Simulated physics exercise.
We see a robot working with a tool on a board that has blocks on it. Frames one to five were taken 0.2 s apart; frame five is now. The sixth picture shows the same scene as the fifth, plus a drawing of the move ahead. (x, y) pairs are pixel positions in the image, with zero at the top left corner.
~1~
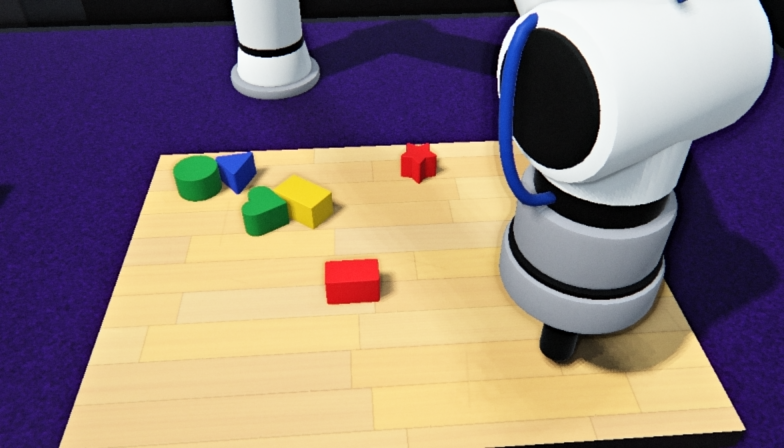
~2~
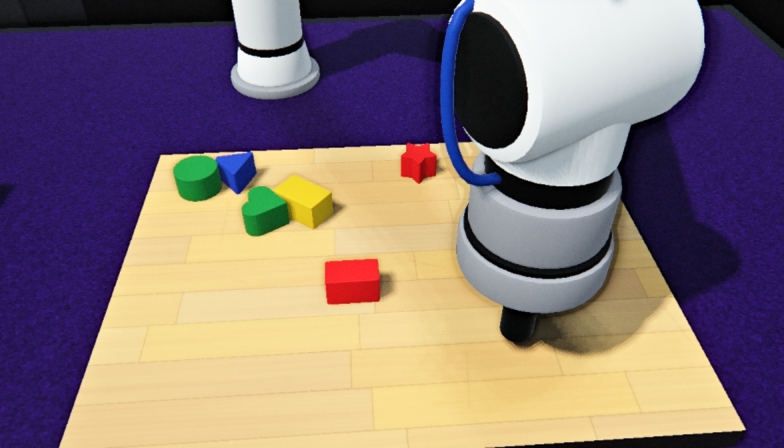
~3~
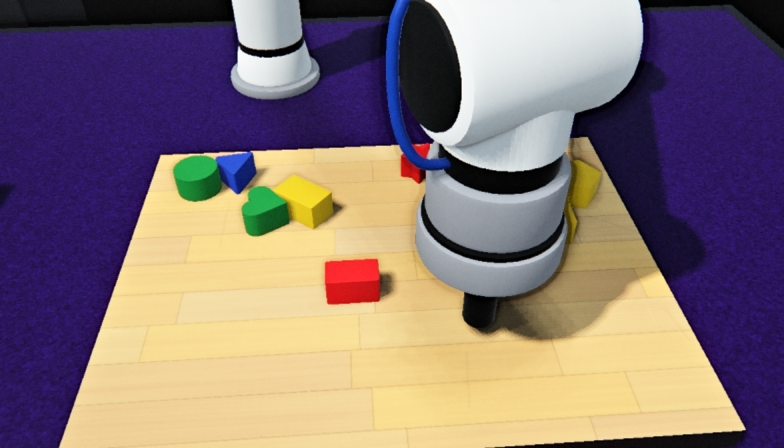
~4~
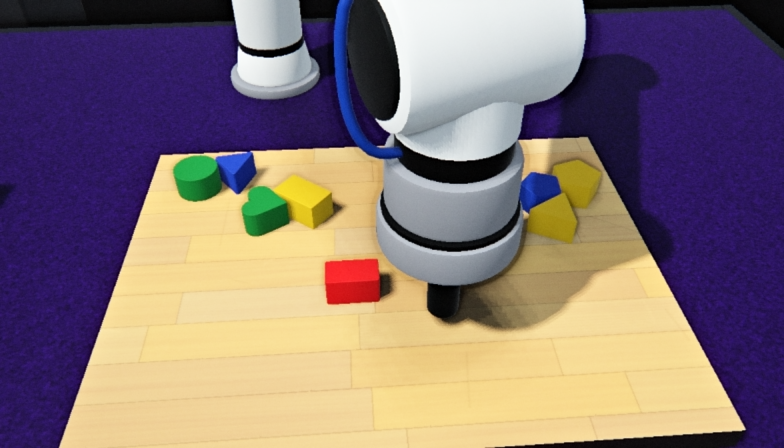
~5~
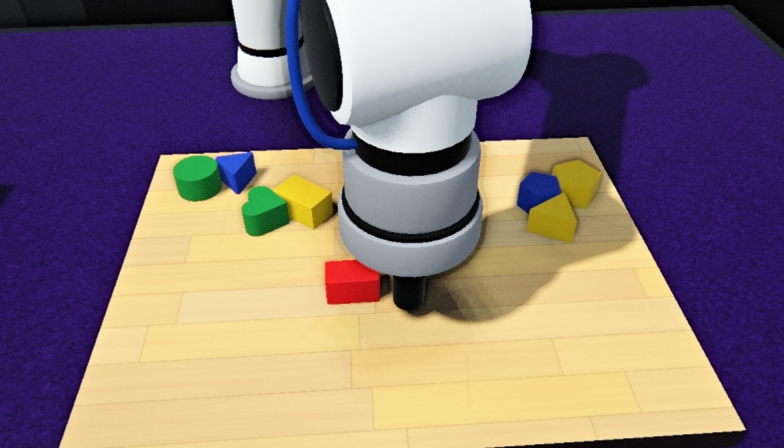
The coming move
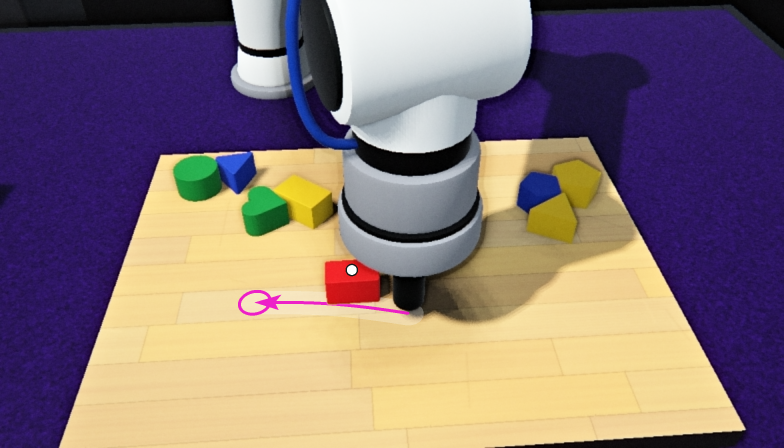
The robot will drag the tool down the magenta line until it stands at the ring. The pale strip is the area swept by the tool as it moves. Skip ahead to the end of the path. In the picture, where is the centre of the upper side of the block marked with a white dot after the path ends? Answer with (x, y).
At (340, 258).
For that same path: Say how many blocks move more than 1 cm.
In total, one block gets moved by over 1 cm.
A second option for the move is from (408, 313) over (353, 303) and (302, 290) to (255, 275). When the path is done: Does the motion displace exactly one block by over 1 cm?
Yes - that is the case.
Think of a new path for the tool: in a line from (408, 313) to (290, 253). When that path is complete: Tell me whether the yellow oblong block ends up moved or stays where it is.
It sits in its place.
The line goes from (408, 313) via (332, 304), ending at (255, 303); the dot is on the red oblong block.
What follows on the original path. One third of the way, tool at (356, 294); red oblong block at (346, 263), turned 20° anticlockwise.
Two thirds of the way, tool at (303, 290); red oblong block at (340, 258).
At the end, tool at (252, 290); red oblong block at (340, 258).
